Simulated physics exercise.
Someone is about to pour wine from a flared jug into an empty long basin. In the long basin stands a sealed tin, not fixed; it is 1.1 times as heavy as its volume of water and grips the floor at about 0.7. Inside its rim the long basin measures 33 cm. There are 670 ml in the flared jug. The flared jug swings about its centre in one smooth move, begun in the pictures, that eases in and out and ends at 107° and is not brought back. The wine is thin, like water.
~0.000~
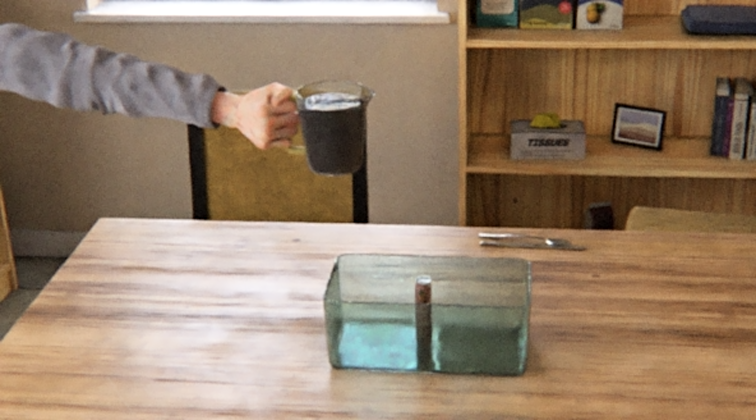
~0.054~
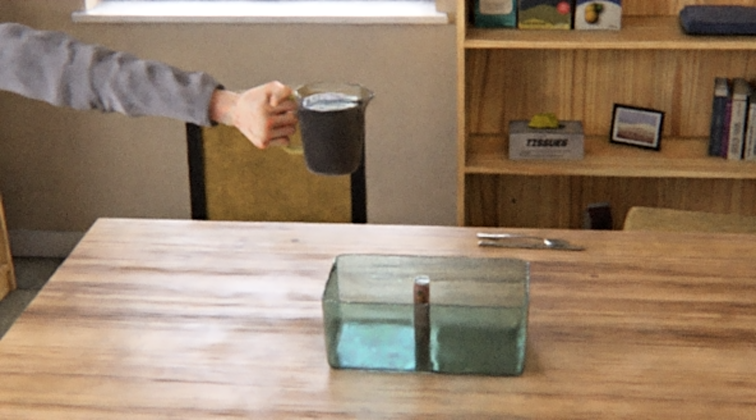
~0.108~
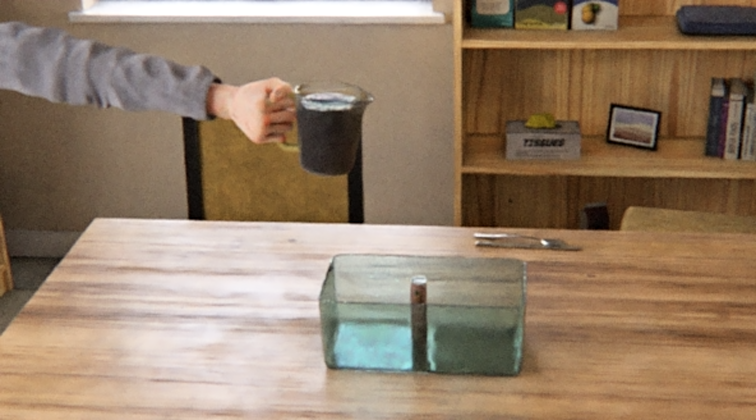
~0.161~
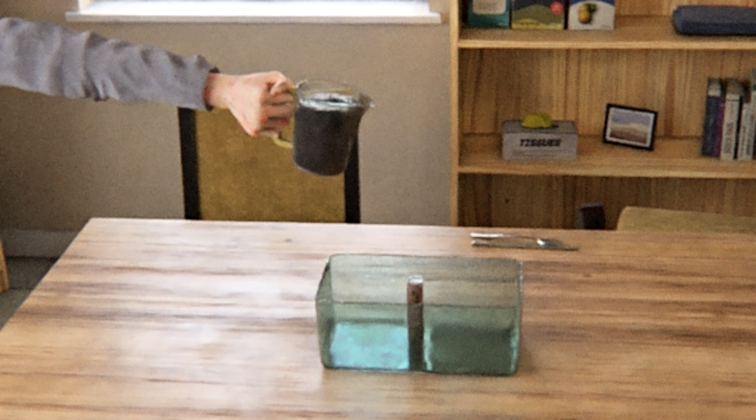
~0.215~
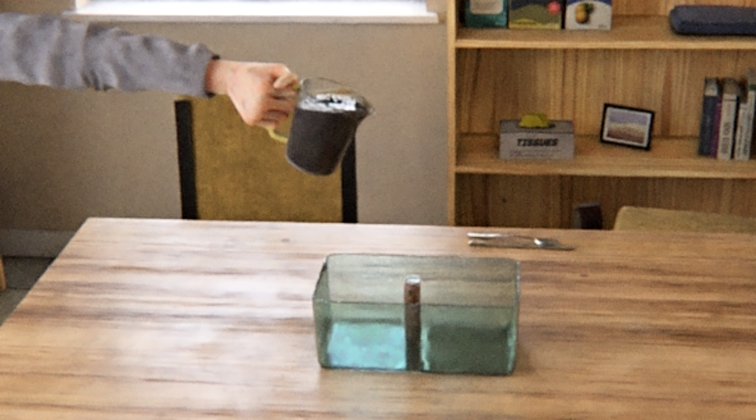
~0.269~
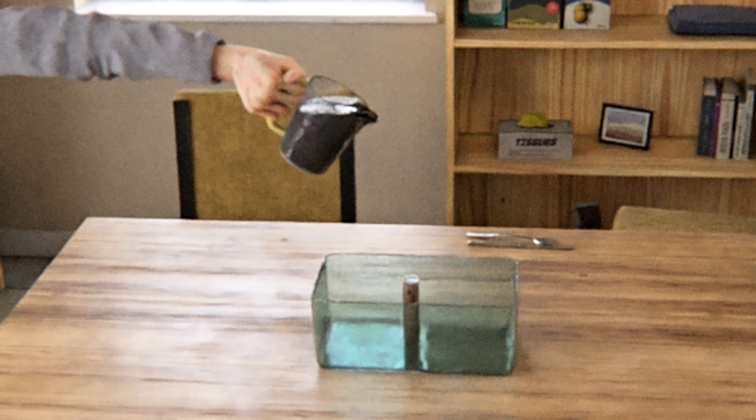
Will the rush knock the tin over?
The tin keeps standing.
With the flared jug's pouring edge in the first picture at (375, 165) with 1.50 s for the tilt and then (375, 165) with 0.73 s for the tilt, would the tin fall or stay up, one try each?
First it goes over; then it topples.
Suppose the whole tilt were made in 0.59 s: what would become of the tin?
Then it remains upright.
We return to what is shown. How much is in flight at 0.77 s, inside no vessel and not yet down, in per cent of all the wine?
About 32 per cent.
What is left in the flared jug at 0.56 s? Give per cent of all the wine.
Some 56 per cent.
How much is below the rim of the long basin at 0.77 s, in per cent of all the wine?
About 56 per cent.
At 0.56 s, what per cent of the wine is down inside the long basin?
Some 6 per cent.
Then, 0.56 s in, the tilt is 93° and 55 per cent is still to pour; the tin stands where it began.
Then, 0.77 s in, the tilt is 107° and 11 per cent is still to pour; the tin stands where it began.
Then, 0.99 s in, the tilt is 107° and 0 per cent is still to pour; the tin stands where it began.
Then, 1.23 s in, the tilt is 107° and 0 per cent is still to pour; the tin stands where it began.
Finally, the tin stands where it began.
